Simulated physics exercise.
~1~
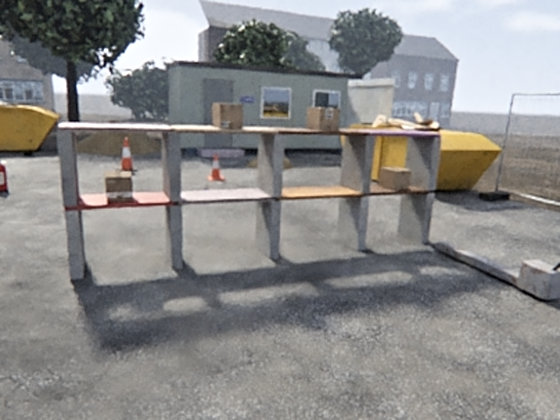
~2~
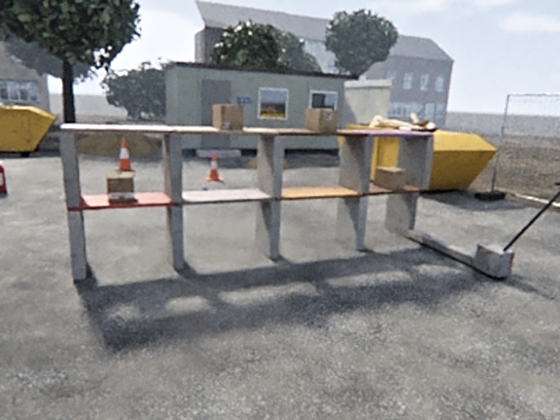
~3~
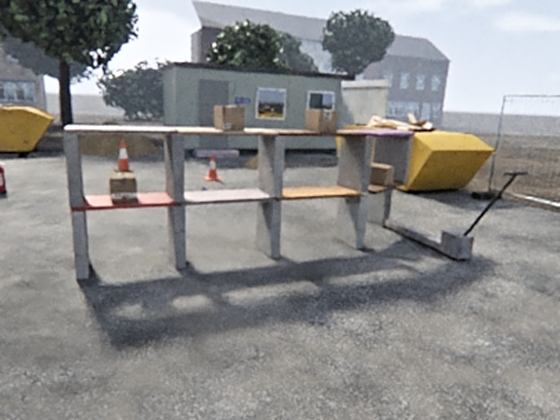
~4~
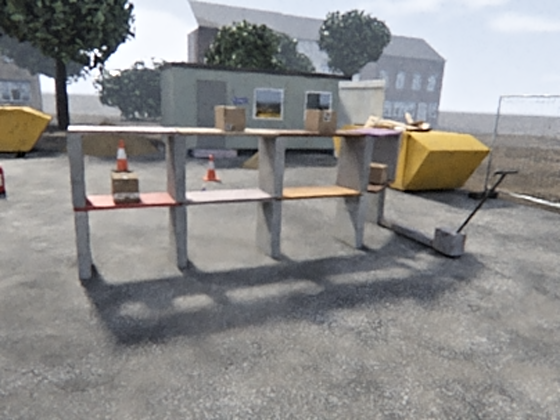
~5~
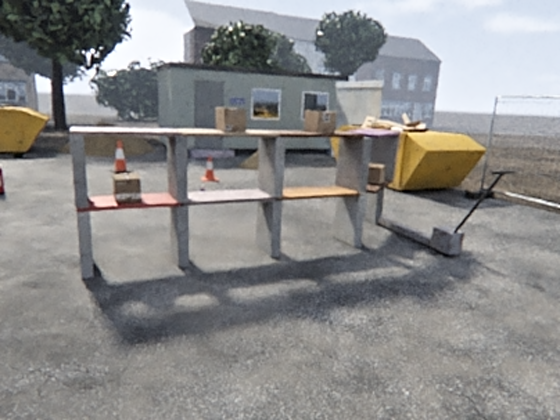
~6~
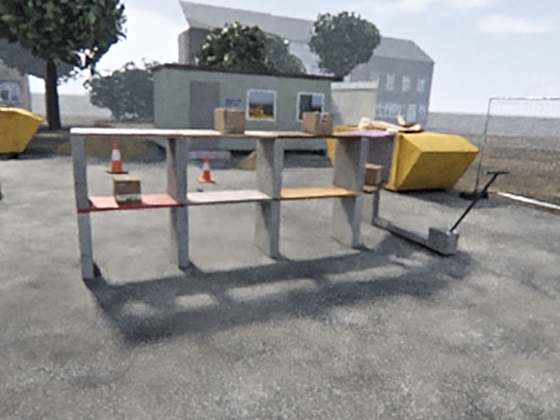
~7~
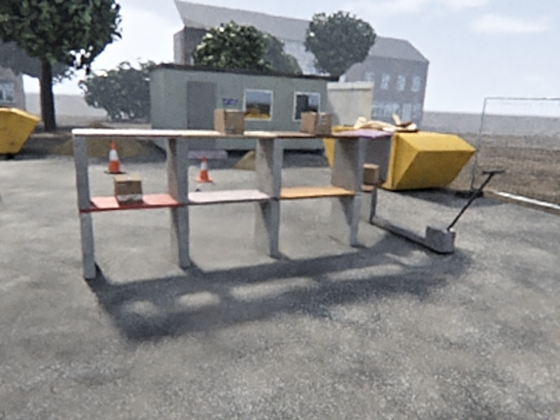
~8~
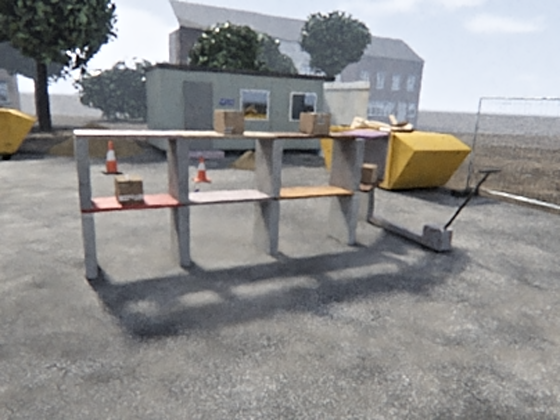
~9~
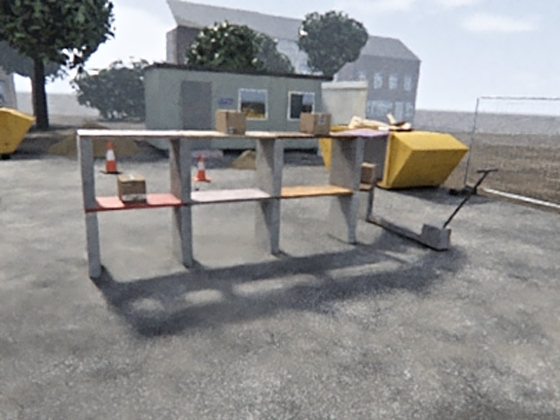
On an open grey yard, seen from the front at about standing height, a two-tier rack of boards on upright grey blocks stands before a low green cabin, yellow skips, trees and a large building. Cardboard boxes rest on it, with a red board at lower left and a purple one at upper right. A low jack with a dark handle slides in from the right toward the end upright. The right end shifts slightly leftward, then the jack rests. The view drifts gently sideways, and the rack remains standing with nothing fallen.
